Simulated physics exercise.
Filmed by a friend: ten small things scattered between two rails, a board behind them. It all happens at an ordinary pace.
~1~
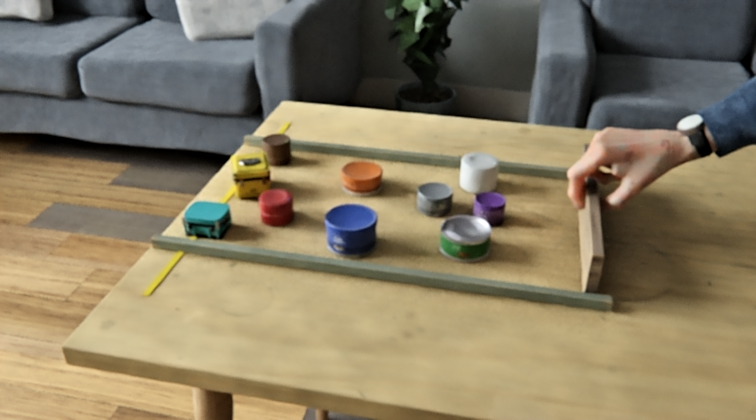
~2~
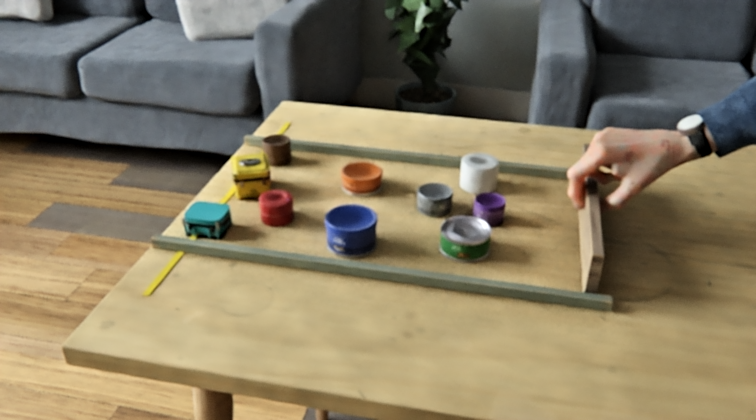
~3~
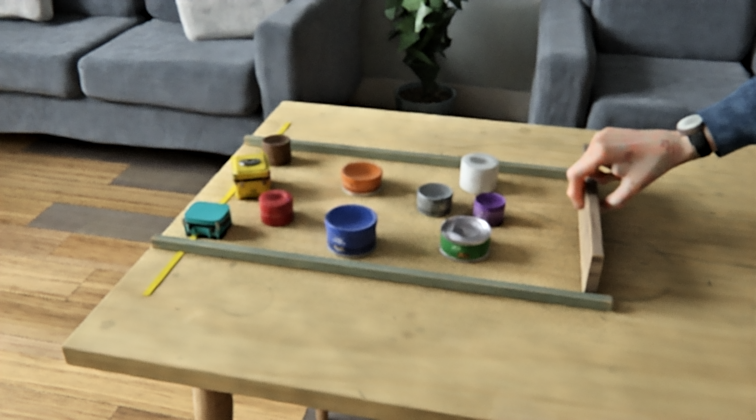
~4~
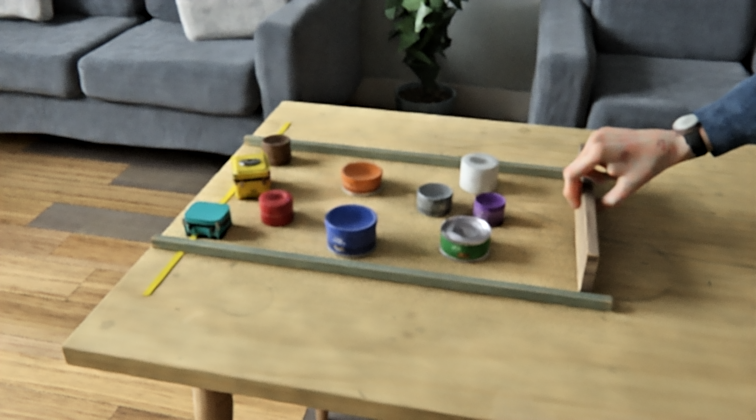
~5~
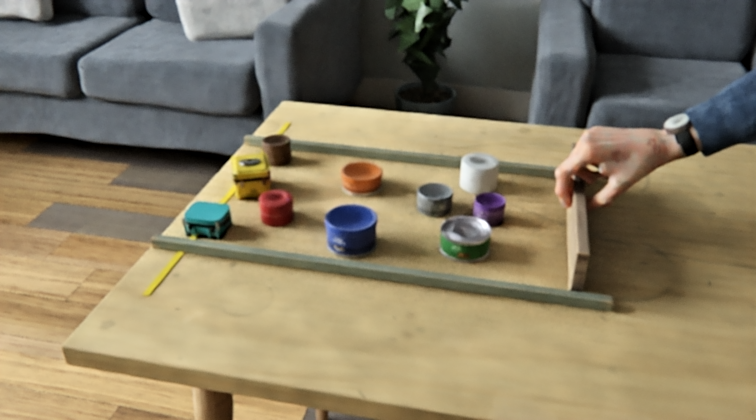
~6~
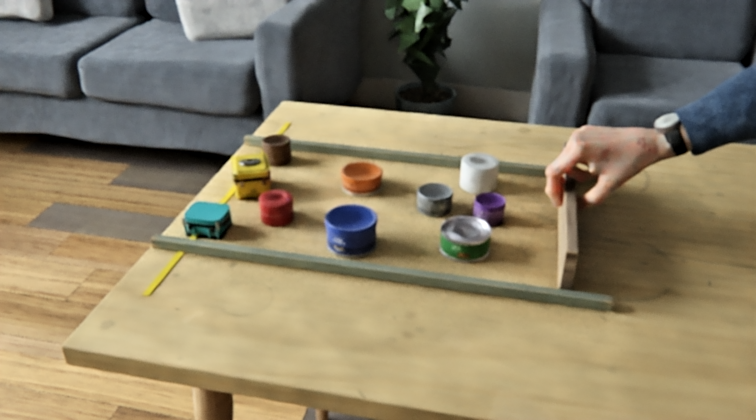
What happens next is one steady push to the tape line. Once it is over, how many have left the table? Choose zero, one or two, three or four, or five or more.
Five or more of them have left the table.
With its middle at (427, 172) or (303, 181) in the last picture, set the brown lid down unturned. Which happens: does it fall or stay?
Well, the brown lid is gone in the first case and is gone in the second.
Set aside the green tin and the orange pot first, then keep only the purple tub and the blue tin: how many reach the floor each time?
First 3, then 4.
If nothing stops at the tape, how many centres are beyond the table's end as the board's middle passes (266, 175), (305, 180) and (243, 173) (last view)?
It comes out as 2, then 0, then 6.
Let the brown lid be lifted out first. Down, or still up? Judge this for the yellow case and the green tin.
So the yellow case goes off the edge and the green tin is still there.
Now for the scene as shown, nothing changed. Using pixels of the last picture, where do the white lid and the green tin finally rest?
They end up close to (242, 146) and (193, 200).
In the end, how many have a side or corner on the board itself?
The count is 4.
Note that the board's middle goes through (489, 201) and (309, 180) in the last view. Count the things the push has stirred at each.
First 3, after that 9.
Soon after, none off yet; turquoise case at rest near (208, 221); yellow case at rest near (251, 176); brown lid at rest near (277, 150).
In the end, the number that fall off is five or more; gone, grey tub, blue tin, red lid, brown lid, yellow case and turquoise case.
